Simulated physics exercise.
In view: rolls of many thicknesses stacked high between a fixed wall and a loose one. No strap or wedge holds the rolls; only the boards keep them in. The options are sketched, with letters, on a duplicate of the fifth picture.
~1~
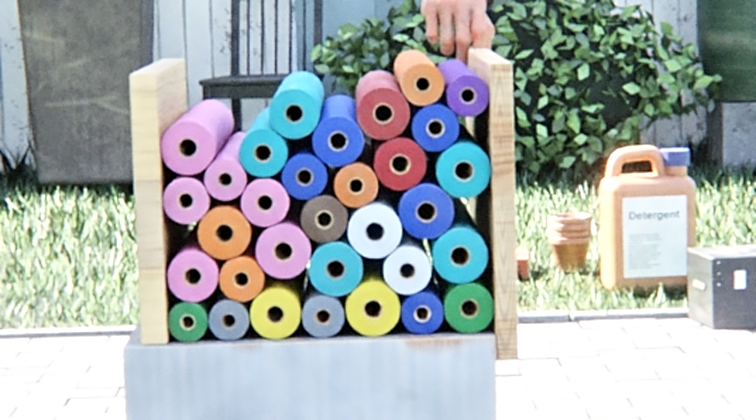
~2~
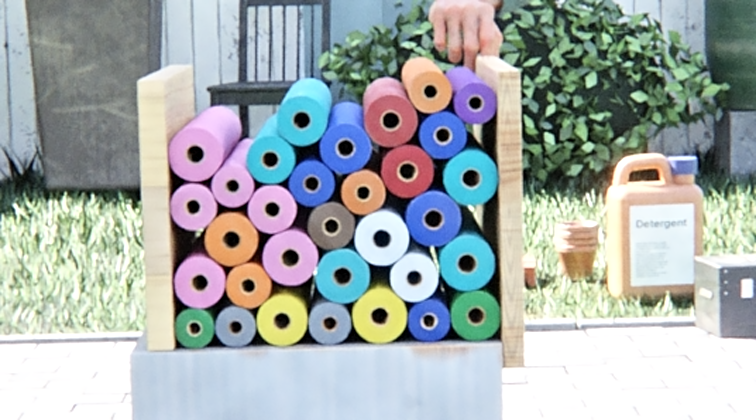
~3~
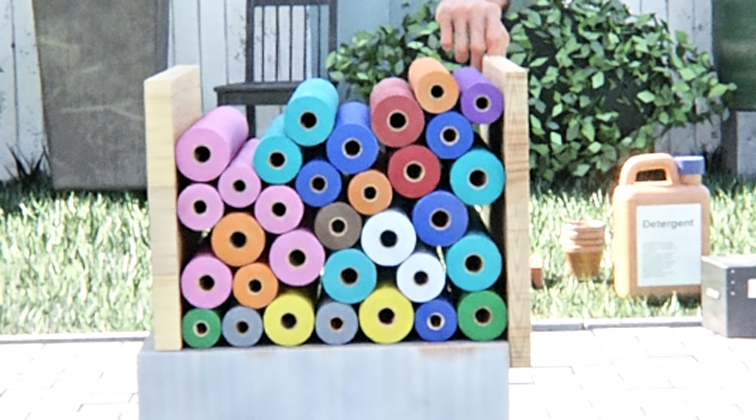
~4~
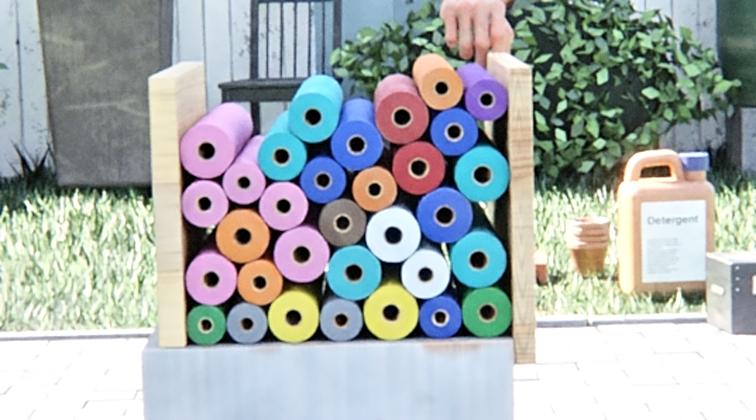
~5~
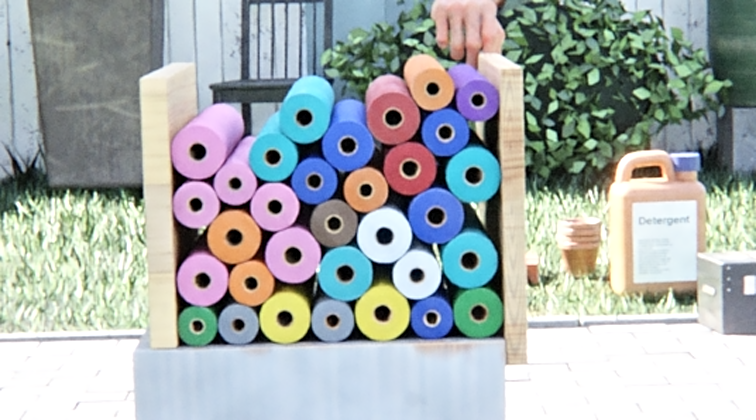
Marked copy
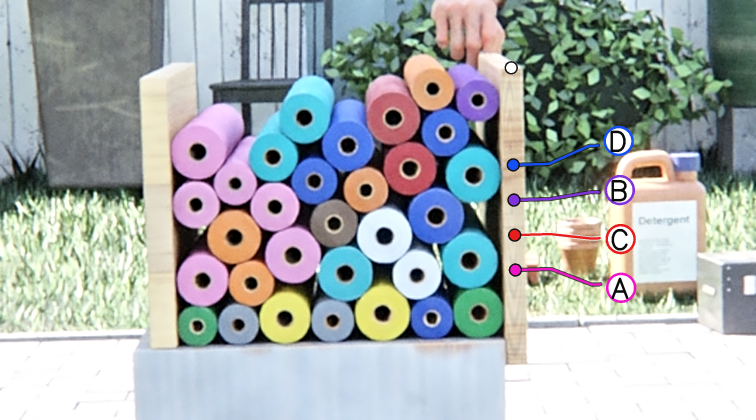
On a paved patio beside grass and a leafy bush, colorful rolls sit stacked between two upright wooden boards on a gray block, with a hand at the top right. The view shifts slightly, the stack drifting a little right and then back left, while the rolls keep their arrangement.
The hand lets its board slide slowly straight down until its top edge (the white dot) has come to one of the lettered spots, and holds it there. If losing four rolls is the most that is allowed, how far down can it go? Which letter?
At most to A.
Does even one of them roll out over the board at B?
At B: Yes.
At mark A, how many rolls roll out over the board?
At A the number is four.
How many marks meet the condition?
The number is four.
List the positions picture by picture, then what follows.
A turquoise roll (294, 113); side board (489, 189); a green roll (188, 322), in the first picture.
A green roll (194, 328); a blue roll (429, 320), in the second picture.
An orange roll (255, 285); a turquoise roll (478, 178), in the third picture.
A pink roll (284, 206); a pink roll (244, 183), in the fourth picture.
A turquoise roll (304, 117); side board (499, 194); a green roll (197, 326), in the fifth picture.
On the marked copy, A at (515, 270); B at (514, 200); C at (514, 235); D at (513, 165); the white dot at (511, 67).
With A. Early on, top of the board (501, 156).
Further on, top of the board (503, 255).
At the end, top of the board (504, 269), four out over the board.
As for the rest, B one out over the board; C two out over the board; D none out over the board.
